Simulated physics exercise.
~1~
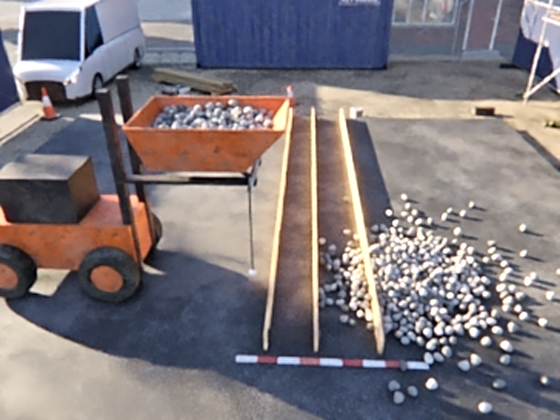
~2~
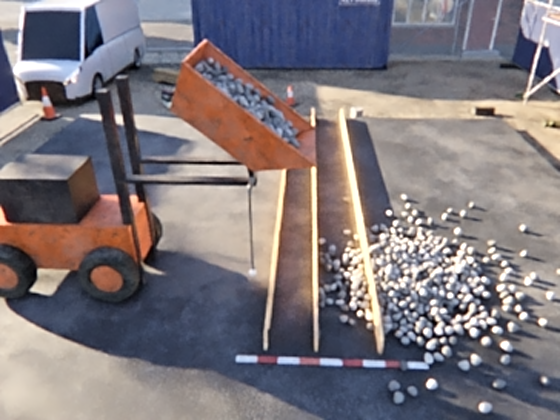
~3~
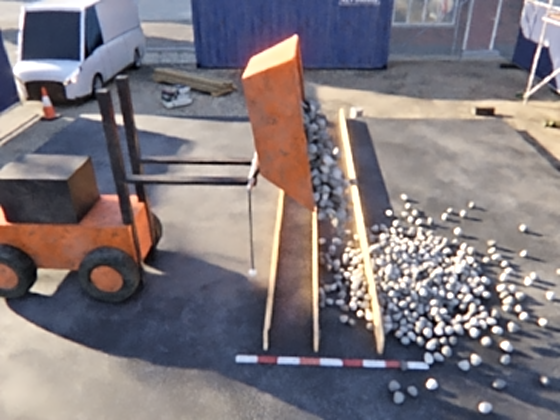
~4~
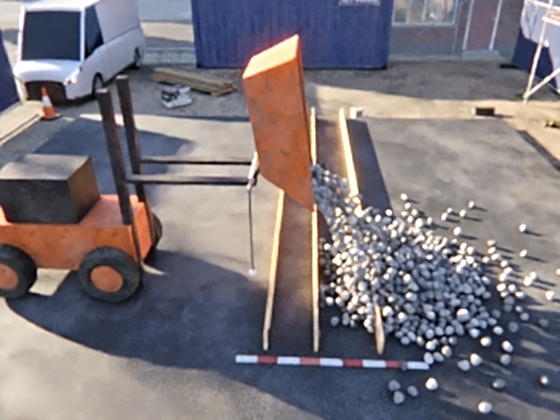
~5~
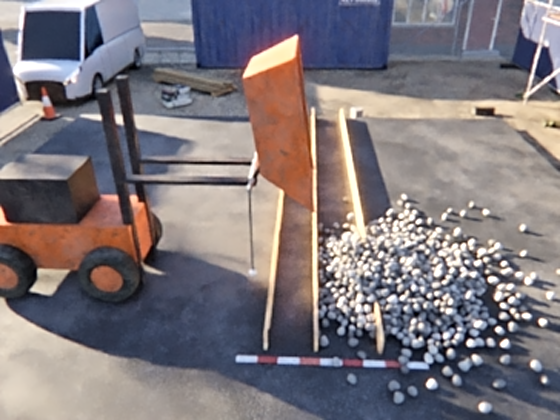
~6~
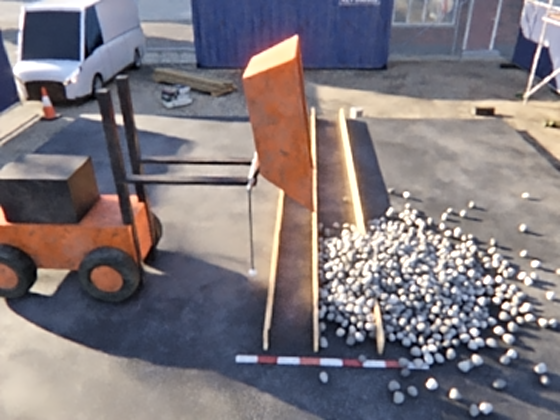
In the video, an orange forklift holds a skip of grey stones beside wooden boards and an existing stone pile, then tips it steeply to the right. The stones pour out, spill over the far board and settle into a larger heap, leaving the skip tilted.
